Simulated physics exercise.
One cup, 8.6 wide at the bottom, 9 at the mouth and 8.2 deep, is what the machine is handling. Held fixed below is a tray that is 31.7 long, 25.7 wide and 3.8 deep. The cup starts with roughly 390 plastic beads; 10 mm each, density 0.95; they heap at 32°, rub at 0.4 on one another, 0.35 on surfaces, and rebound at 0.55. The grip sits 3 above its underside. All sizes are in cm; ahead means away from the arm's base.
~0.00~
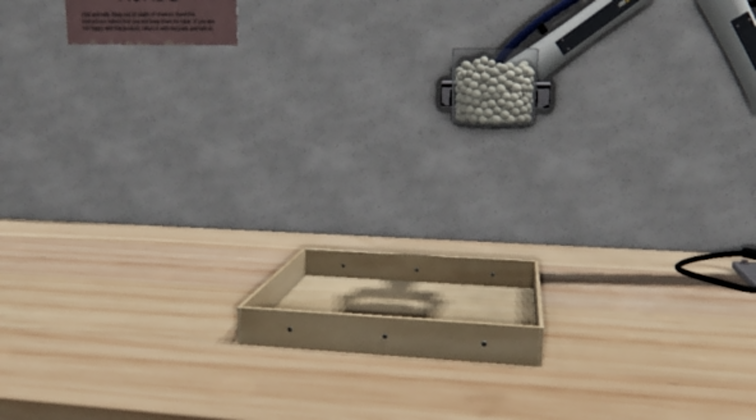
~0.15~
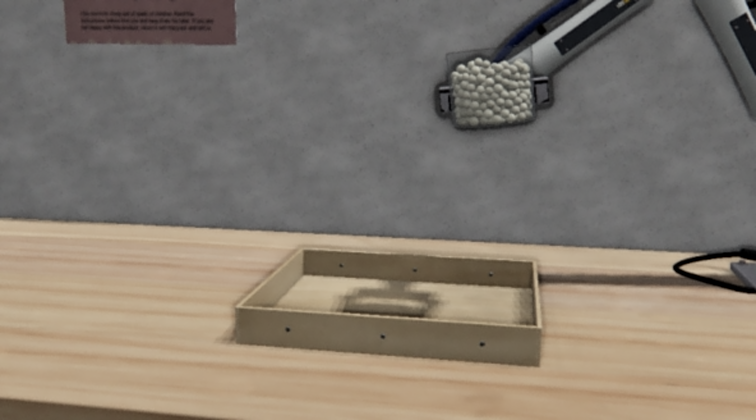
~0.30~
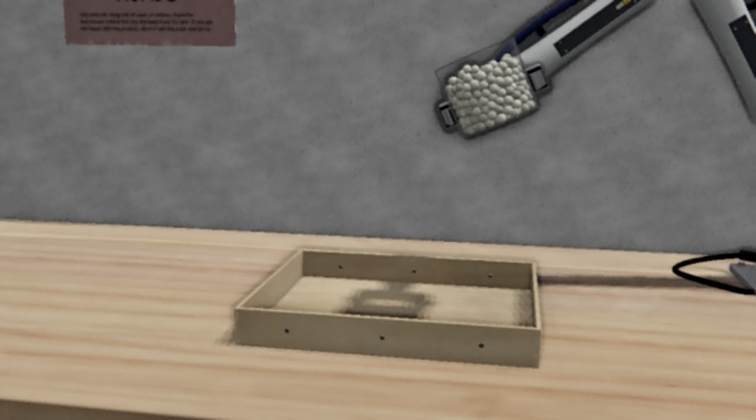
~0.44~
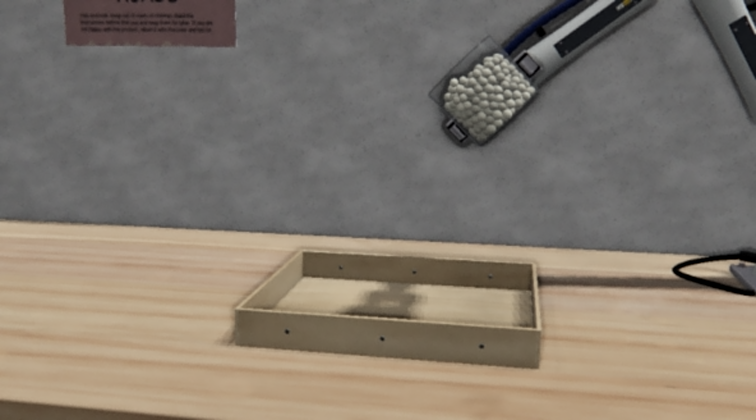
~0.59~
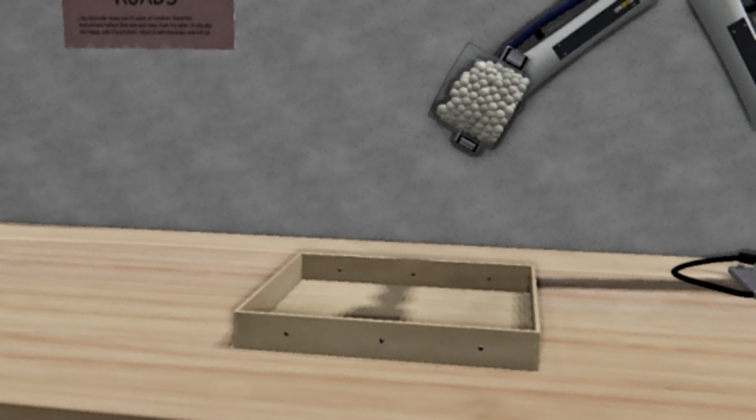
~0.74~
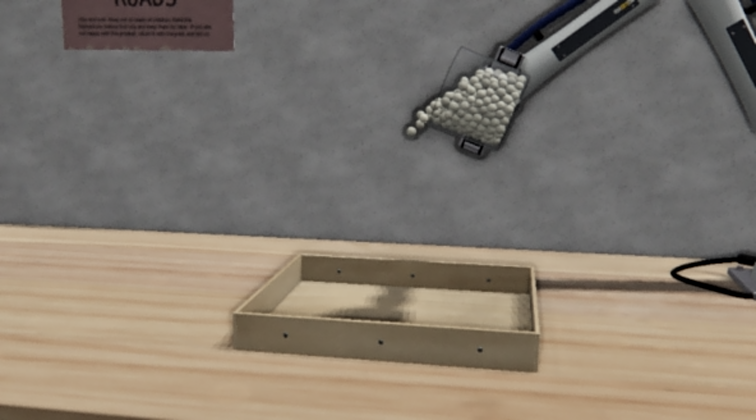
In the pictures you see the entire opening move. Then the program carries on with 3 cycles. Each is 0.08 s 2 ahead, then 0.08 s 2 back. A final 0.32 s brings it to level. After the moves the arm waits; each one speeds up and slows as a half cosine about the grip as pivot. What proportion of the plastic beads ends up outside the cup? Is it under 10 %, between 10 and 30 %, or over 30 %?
It is over 30 %.
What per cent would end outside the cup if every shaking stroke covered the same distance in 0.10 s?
That gives about 35 percent.
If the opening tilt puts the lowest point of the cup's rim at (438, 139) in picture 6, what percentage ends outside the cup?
I'd put it at roughly 75 %.
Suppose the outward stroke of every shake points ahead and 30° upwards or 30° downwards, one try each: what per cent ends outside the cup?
First try about 50 %, second try about 25 %.
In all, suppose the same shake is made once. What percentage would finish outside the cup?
25 per cent or so.
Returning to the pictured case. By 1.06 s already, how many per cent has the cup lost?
I'd say some 25 percent.
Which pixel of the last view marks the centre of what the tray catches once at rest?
Near (345, 312).
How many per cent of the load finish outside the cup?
Estimate: About 40 %.
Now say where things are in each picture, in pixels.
The cup middle at (494, 88), level; upper third of the load around (493, 75), from x 460 to 530, top at y 60; 389 in the cup, in the first frame.
The cup middle at (491, 88), tilted 7° forward; upper third of the load around (493, 76), from x 455 to 530, top at y 65, in the second frame.
The cup middle at (488, 91), tilted 24° forward; upper third of the load around (493, 78), from x 450 to 530, top at y 60, in the third frame.
The cup middle at (485, 93), tilted 45° forward; upper third of the load around (493, 81), from x 450 to 530, top at y 60, in the fourth frame.
The cup middle at (482, 98), tilted 62° forward; upper third of the load around (490, 83), from x 440 to 525, top at y 65, in the fifth frame.
The cup middle at (481, 100), tilted 69° forward; upper third of the load around (490, 89), from x 410 to 520, top at y 70; 387 in the cup, 2 in flight or on a rim, in the sixth frame.
After 1.06 s, tilted 69° forward, highest piece 29 above the table; 291 in the cup, 59 in the tray, 39 in flight or on a rim.
After 1.38 s, tilted 35° forward, highest piece 29 above the table; 224 in the cup, 148 in the tray, 3 on the table or floor, 14 in flight or on a rim.
After 1.74 s, level, highest piece 29 above the table; 224 in the cup, 160 in the tray, 5 on the table or floor.
After 2.79 s, level, highest piece 29 above the table; 224 in the cup, 160 in the tray, 5 on the table or floor.
In the end, 224 in the cup, 160 in the tray, 5 on the table or floor. That is 42 % outside the cup.
